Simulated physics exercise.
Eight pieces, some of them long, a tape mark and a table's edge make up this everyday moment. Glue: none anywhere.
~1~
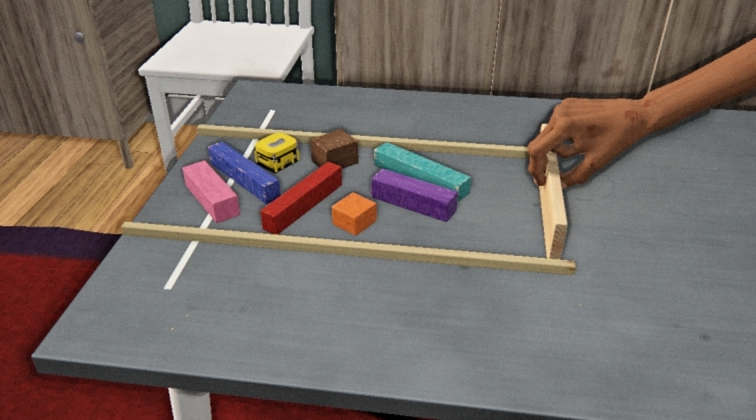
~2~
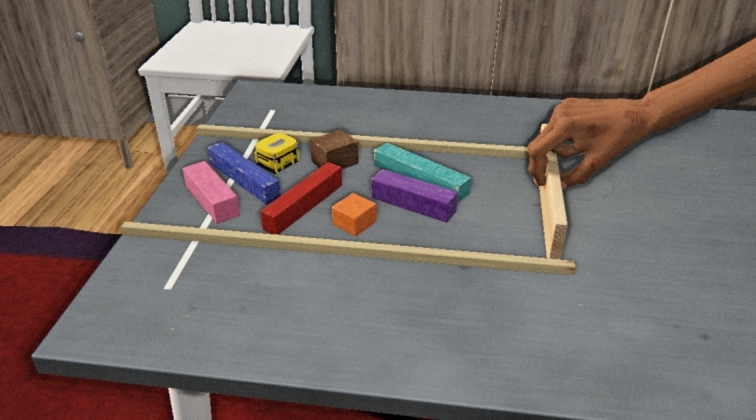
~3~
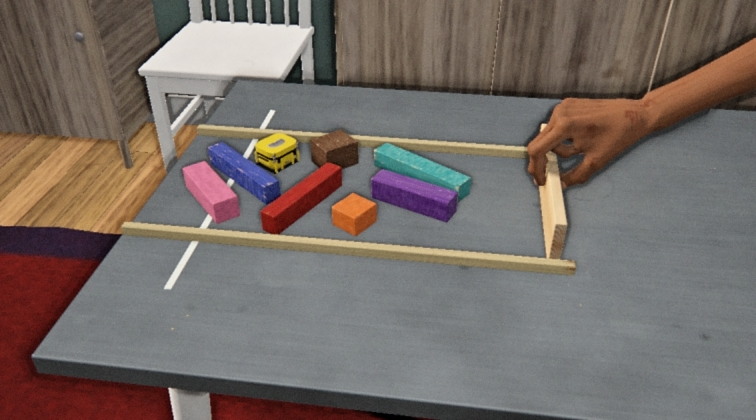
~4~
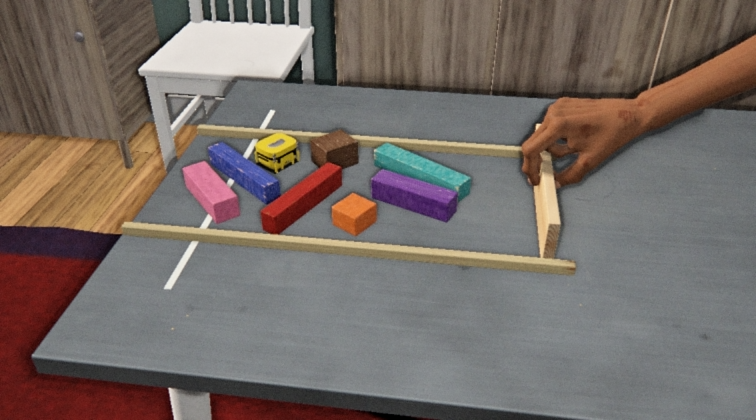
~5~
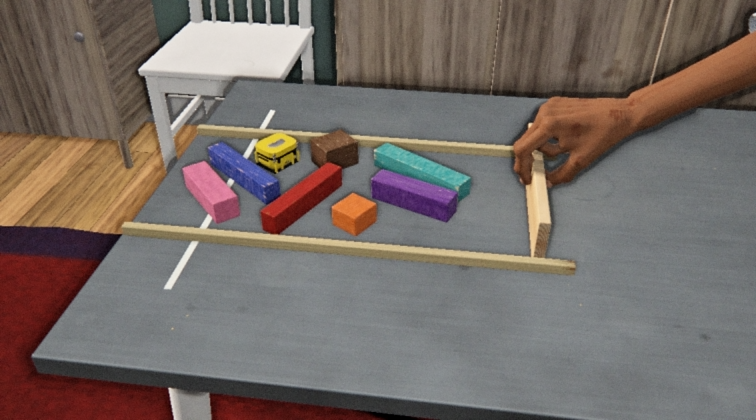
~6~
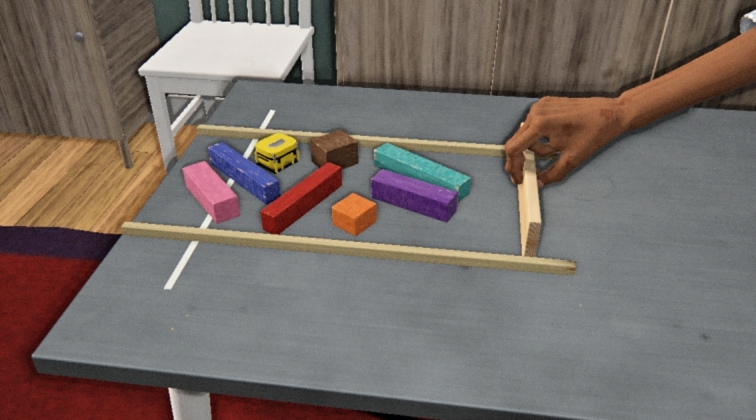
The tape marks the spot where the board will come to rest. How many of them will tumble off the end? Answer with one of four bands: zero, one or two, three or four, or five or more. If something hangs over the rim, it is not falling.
Three or four.
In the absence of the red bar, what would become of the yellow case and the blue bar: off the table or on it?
Outcome for the yellow case: It drops; for the blue bar: It stays.
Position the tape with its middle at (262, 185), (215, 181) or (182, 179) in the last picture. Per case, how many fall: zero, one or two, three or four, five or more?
Per place, in order: No fall at all; three or four; at least five.
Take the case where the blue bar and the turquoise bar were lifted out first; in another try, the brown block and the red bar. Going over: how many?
First try: 0 fallen; other try: 0.
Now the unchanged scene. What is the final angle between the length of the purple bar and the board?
The angle comes out near 15 degrees.
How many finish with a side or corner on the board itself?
2 of them.
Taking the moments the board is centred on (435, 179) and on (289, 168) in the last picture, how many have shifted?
At the first spot 2, then 8.
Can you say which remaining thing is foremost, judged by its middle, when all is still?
Red bar.
A little later, none off yet; pink bar at rest near (211, 191); blue bar at rest near (243, 172); yellow case at rest near (277, 153).
When it is over, the number that fall off is three or four; down, yellow case, blue bar and pink bar.
